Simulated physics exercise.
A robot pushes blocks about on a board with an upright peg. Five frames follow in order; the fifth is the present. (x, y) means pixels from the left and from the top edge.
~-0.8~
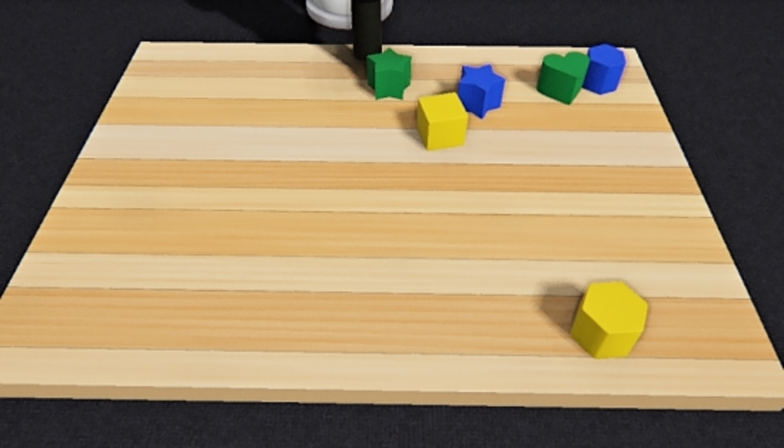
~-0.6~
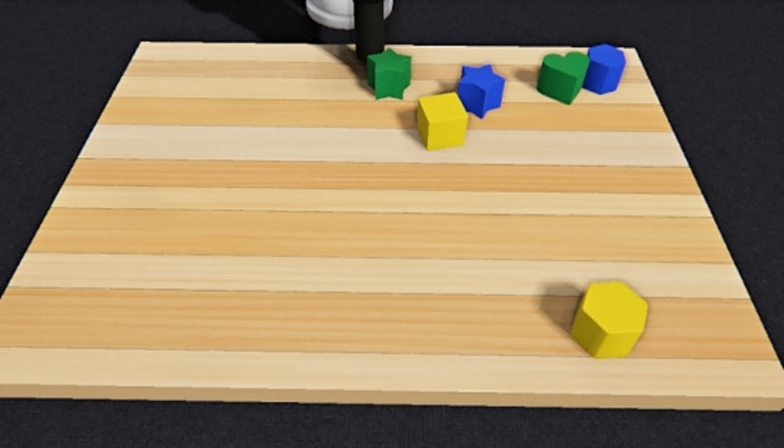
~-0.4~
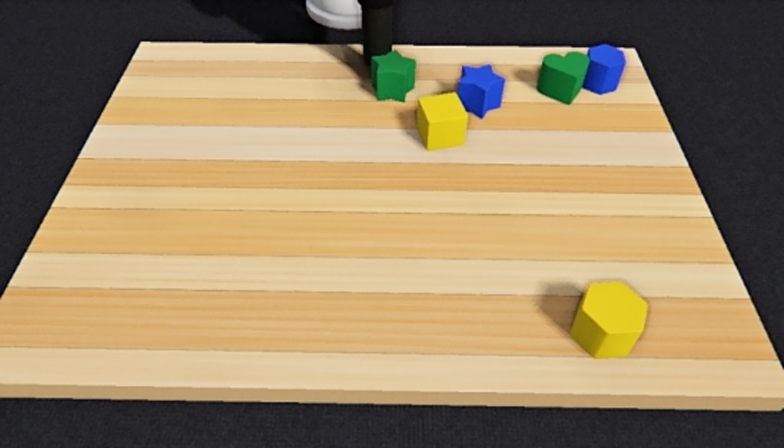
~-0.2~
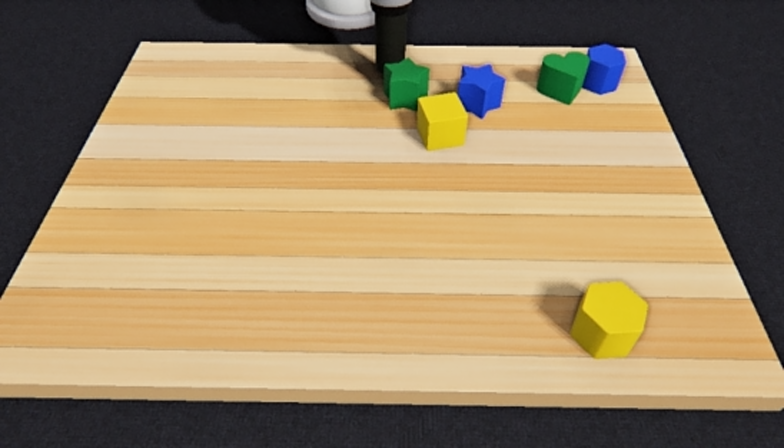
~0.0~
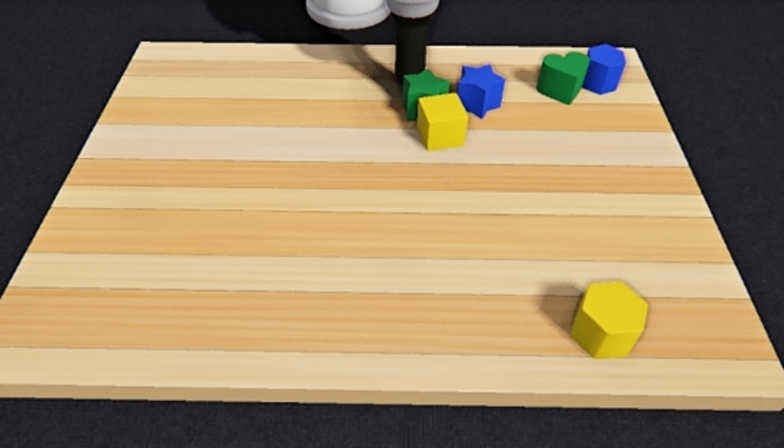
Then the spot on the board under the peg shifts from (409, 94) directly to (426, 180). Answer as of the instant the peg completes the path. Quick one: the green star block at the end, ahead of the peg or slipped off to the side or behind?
Gone from the front.
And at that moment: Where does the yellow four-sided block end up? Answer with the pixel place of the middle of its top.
Most likely (510, 157).
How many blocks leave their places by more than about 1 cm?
The number of blocks that move over 1 cm is two.
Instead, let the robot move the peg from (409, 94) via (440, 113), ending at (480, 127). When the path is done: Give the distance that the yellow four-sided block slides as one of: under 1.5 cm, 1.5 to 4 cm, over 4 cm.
The over 4 cm band.
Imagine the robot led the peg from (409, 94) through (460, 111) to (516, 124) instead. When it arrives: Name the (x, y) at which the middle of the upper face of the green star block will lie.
At the end it should sit near (494, 110).
On the path given first. One third of the way, peg (416, 104); green star block (442, 105), turned 25° anticlockwise; yellow four-sided block (465, 129), turned 10° clockwise.
Two thirds of the way, peg (421, 133); green star block (455, 128), turned 40° anticlockwise; yellow four-sided block (490, 148).
At the end, peg (427, 164); green star block (463, 146), turned 75° anticlockwise; yellow four-sided block (510, 157), turned 30° anticlockwise; blue star block unmoved.
